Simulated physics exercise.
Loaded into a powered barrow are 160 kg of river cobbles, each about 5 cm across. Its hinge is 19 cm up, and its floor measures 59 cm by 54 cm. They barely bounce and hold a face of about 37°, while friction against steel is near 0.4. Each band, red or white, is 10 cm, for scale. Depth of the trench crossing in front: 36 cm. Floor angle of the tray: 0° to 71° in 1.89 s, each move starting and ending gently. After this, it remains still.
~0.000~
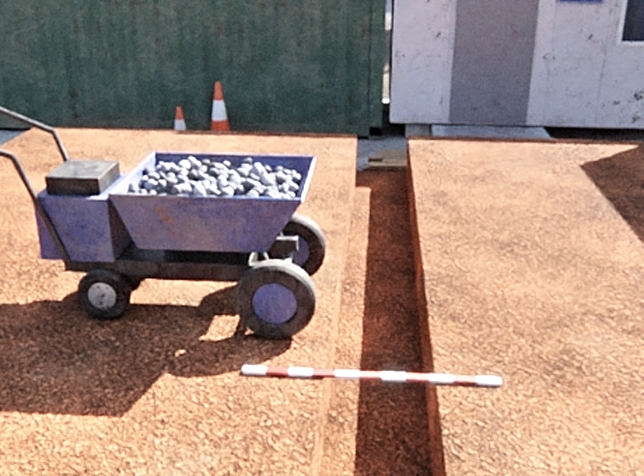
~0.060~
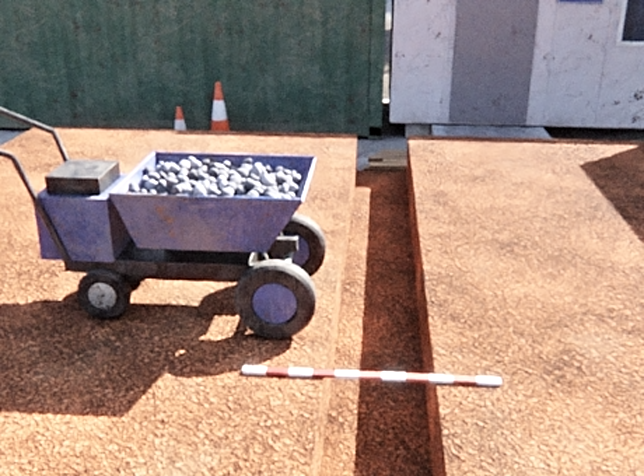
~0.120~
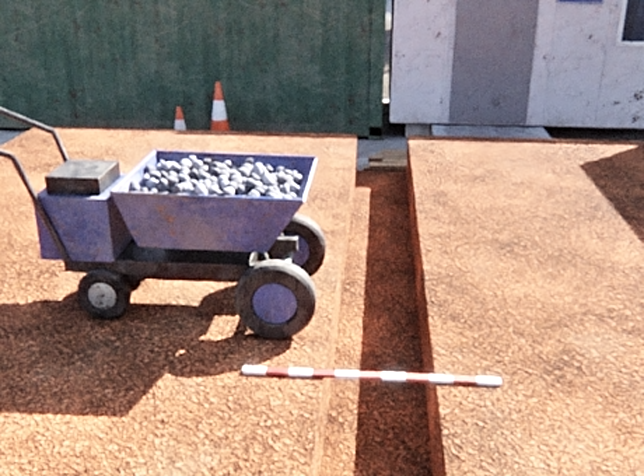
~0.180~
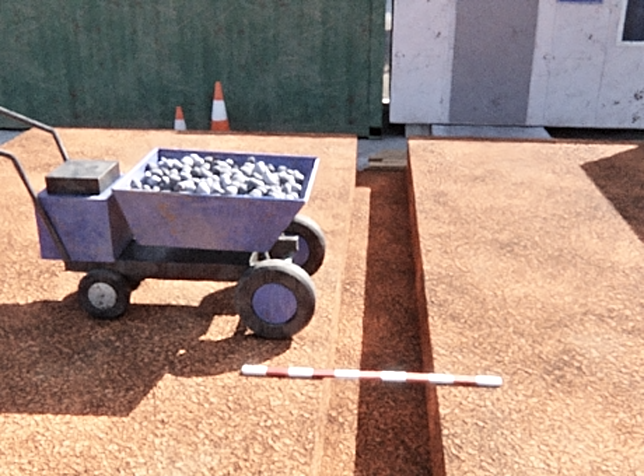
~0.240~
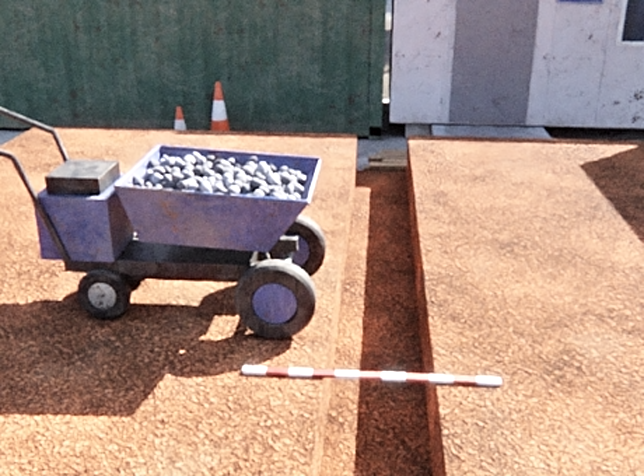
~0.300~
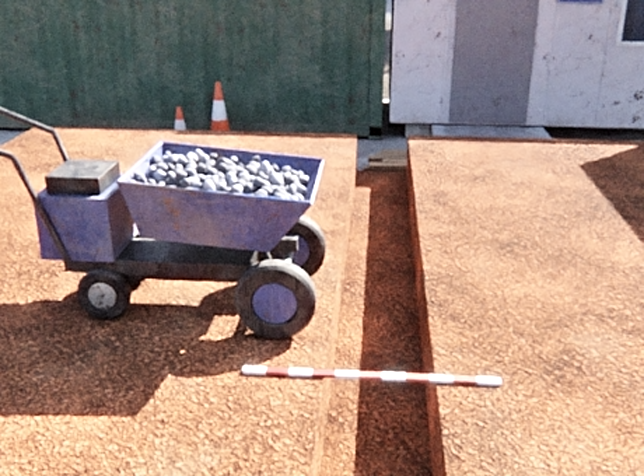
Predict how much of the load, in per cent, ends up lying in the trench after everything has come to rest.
Roughly 66 per cent of it.
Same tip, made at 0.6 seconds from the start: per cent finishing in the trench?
Near 40 per cent.
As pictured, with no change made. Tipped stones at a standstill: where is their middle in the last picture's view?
At about pixel (412, 353) in the last view.
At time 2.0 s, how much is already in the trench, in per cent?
I'd put it near 30 per cent.
After 1.4 s the floor is at 60°; 98 % in the tray, 2 % in the trench; the foremost stones are at (409, 276).
After 2.0 s the floor is at 71°; 44 % in the tray, 28 % in the trench, 28 % past the trench; the foremost stones are at (528, 306).
After 2.3 s the floor is at 71°; 24 % in the tray, 42 % in the trench, 35 % past the trench; the foremost stones are at (594, 318).
After 4.3 s the floor is at 71°; 0 % in the tray, 66 % in the trench, 34 % past the trench; the foremost stones are at (619, 313).
